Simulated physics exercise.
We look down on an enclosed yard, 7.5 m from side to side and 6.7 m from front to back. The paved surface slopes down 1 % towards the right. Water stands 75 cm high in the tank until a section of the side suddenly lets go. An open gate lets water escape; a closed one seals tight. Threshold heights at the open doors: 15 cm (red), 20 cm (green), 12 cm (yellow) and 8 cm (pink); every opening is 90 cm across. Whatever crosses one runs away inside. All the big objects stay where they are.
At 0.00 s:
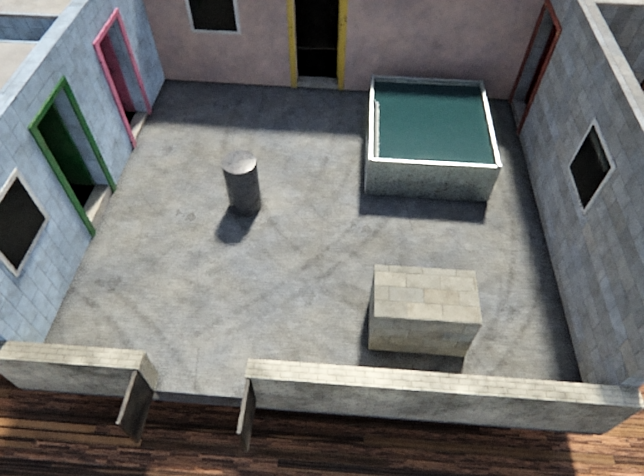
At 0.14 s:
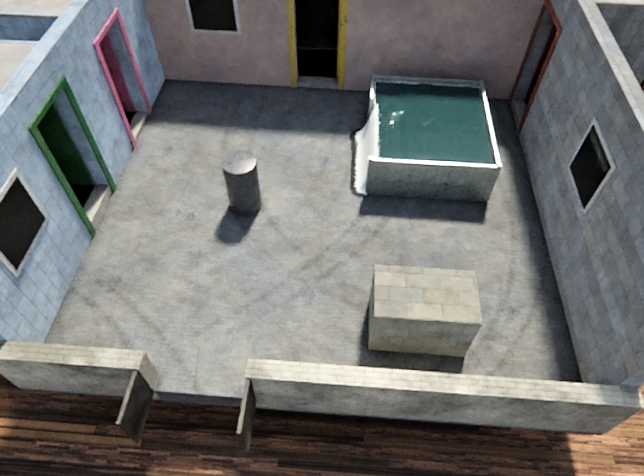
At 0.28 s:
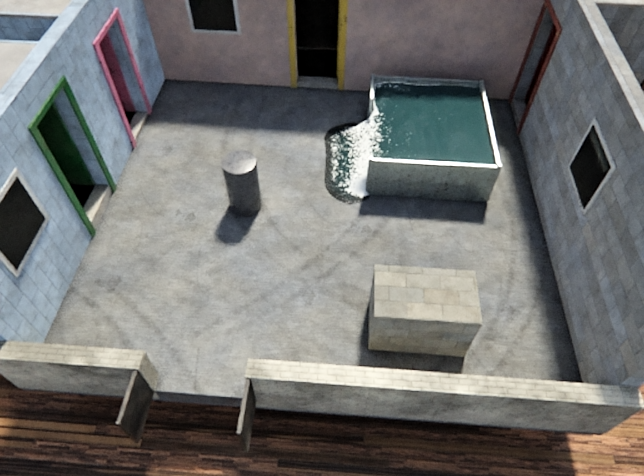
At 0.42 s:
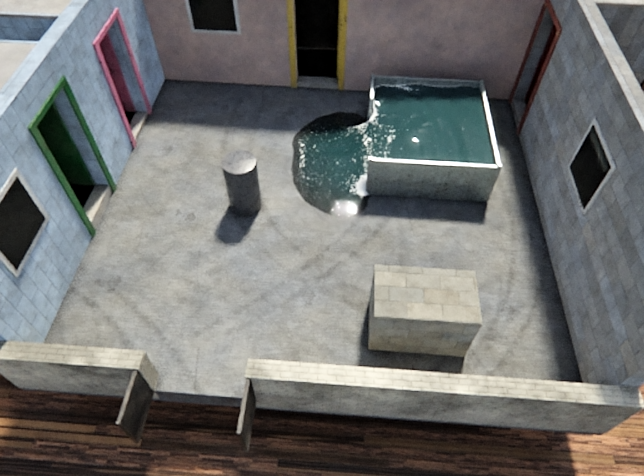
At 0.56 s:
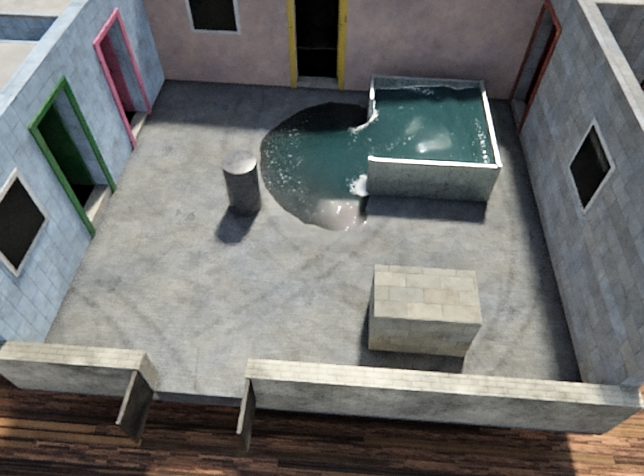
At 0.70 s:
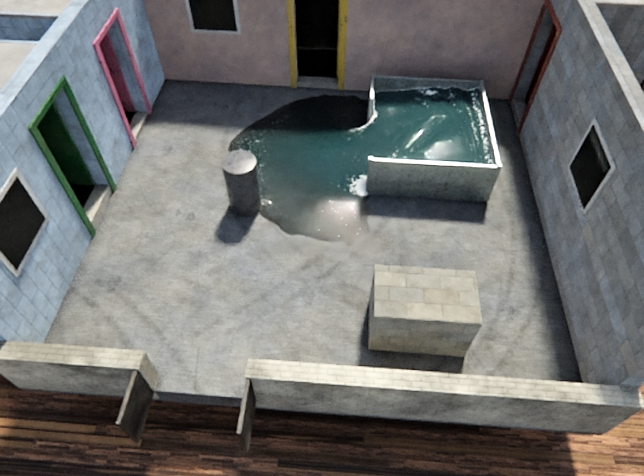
A walled yard with a grey paved floor is seen from high above, with blue walls at left and a pinkish wall behind. A pale tank of dark green water stands at upper right, near a grey cylinder, a pale block, and green, pink, yellow and red doorways. The tank's left side opens and water pours out foaming, spreading leftward across the floor to the cylinder, while the camera stays still.
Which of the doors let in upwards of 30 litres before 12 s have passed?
Within that time: At the red door it keeps below the limit; at the green door it stays under the limit; at the yellow door it keeps below the limit; at the pink door it exceeds the limit.
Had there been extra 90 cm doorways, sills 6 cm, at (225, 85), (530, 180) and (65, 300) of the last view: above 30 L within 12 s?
In turn: Above, not over, above.
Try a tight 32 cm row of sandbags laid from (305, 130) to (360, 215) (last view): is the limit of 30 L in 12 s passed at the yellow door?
Against that limit: Yellow above.
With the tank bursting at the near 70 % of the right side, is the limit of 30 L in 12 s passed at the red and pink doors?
Against that limit: Red above, pink under.
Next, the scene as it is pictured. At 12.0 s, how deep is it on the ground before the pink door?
Some 3.0 cm.
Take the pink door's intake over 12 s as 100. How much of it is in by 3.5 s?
Some 75 per cent by then.
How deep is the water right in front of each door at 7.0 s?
Depths in cm: Red 0, green 8, yellow 8, pink 8.
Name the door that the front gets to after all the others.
The red one.
After 1.4 s water covers 35 % of the floor and is deepest (36 cm) near (359, 171); red door not reached, green door not reached, yellow door 6 cm at the sill, 0 L in, pink door 12 cm at the sill, 3 L in.
After 2.2 s water covers 50 % of the floor and is deepest (38 cm) near (164, 83); red door not reached, green door 21 cm at the sill, 1 L in, yellow door 3 cm at the sill, 0 L in, pink door 24 cm at the sill, 77 L in.
After 3.5 s water covers 60 % of the floor and is deepest (28 cm) near (71, 341); red door not reached, green door 14 cm at the sill, 4 L in, yellow door 2 cm at the sill, 0 L in, pink door 23 cm at the sill, 210 L in.
After 7.0 s water covers 70 % of the floor and is deepest (13 cm) near (364, 340); red door not reached, green door 8 cm at the sill, 4 L in, yellow door 8 cm at the sill, 0 L in, pink door 8 cm at the sill, 288 L in.
After 12.0 s water covers 100 % of the floor and is deepest (14 cm) near (534, 261); red door 10 cm at the sill, 0 L in, green door 5 cm at the sill, 4 L in, yellow door 6 cm at the sill, 0 L in, pink door 3 cm at the sill, 289 L in.
